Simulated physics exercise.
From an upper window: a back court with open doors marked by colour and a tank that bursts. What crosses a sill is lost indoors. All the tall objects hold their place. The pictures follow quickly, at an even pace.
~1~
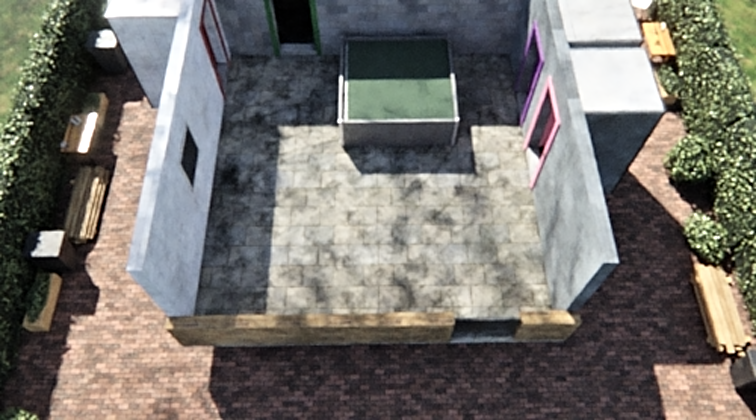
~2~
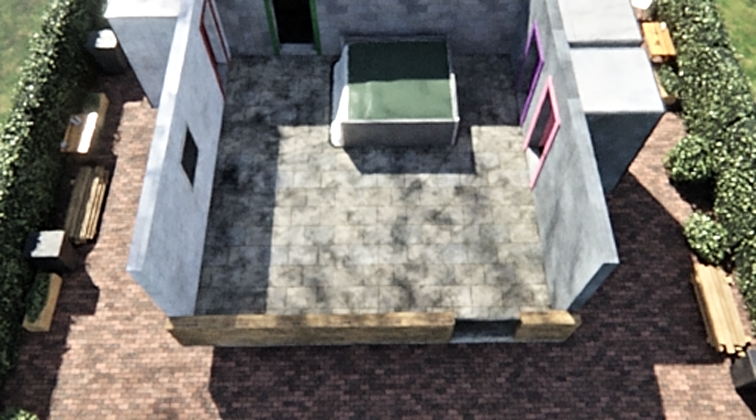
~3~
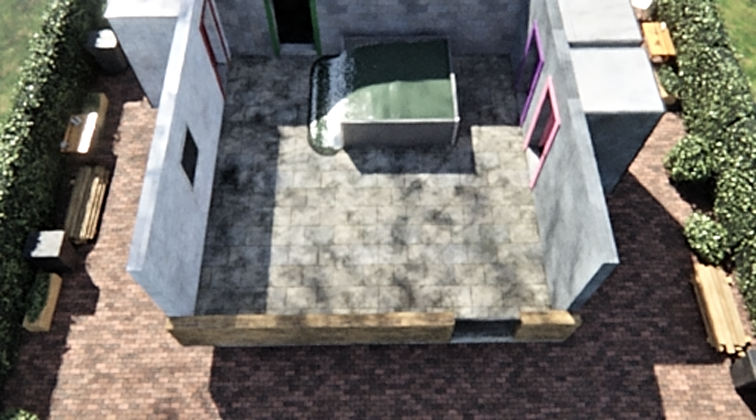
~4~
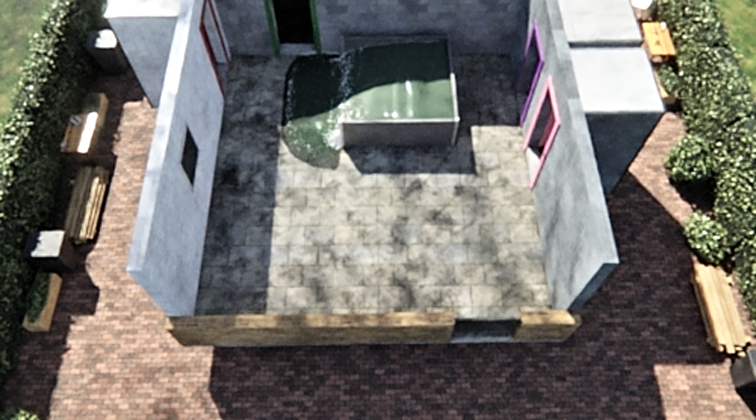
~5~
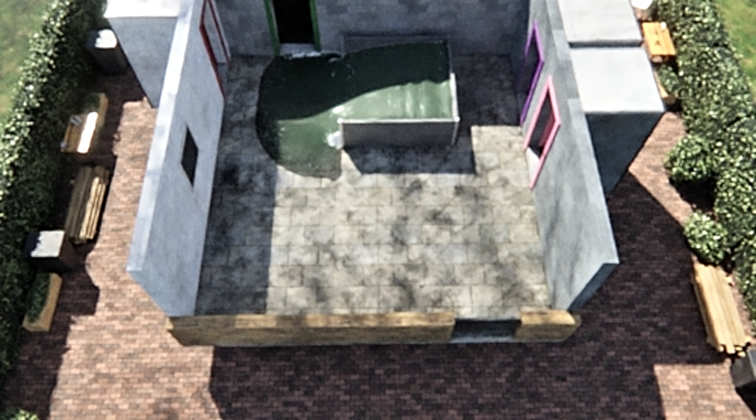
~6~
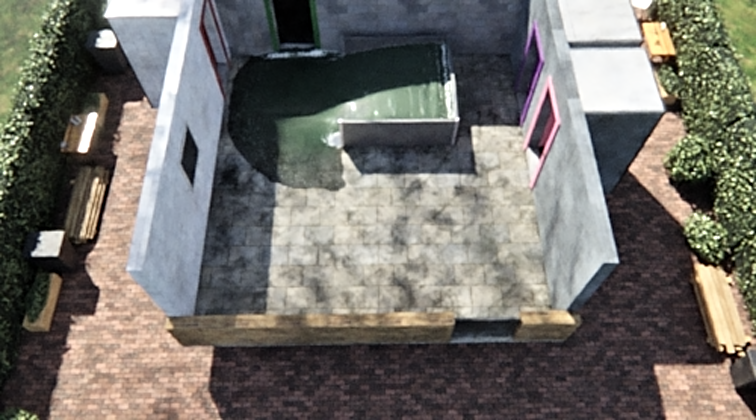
Roofless grey-walled room seen from above, with dark green water pouring from the left side of a tank and spreading across the tiled floor.
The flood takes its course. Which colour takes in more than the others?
It is the red one.
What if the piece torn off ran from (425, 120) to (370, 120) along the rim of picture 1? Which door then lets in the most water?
It is the purple-painted one.
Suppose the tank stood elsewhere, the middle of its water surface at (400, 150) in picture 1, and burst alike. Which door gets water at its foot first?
It is the red one.
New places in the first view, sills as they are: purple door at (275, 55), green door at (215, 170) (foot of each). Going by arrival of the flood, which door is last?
It is the pink one.
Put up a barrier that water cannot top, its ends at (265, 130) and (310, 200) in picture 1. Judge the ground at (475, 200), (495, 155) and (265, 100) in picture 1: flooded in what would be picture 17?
One after the other: Not flooded, not flooded, covered.
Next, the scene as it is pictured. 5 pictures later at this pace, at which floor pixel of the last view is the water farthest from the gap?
I would point to (209, 211).
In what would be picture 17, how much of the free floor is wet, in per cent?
Roughly 35 per cent.
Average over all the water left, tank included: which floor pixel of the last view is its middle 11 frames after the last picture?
Close to (313, 111).
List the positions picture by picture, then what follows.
The first picture shows still water in the water tank at (397, 79).
In the second picture, the front is at (340, 147), out from the gap at (344, 96).
In the third picture, water pours out at (344, 97) and has run to (327, 56).
In the fourth picture, water pours out at (344, 98) and has run to (312, 163).
In the fifth picture, the front is at (280, 56), out from the gap at (344, 98).
In the sixth picture, water pours out at (344, 98) and has run to (238, 79).
A moment on, water covers 30 % of the floor; pink door not reached, purple door not reached, red door a lot in, green door a trickle in.
Next, water covers 35 % of the floor; pink door not reached, purple door not reached, red door a lot in, green door some in.
Then, water covers 45 % of the floor; pink door not reached, purple door not reached, red door a lot in, green door a lot in.
Later, water covers 75 % of the floor; pink door not reached, purple door not reached, red door a lot in, green door a lot in.
In the end, water covers 95 % of the floor; pink door wet at the sill, nothing in, purple door some in, red door a lot in, green door a lot in; the red door has let in the most.
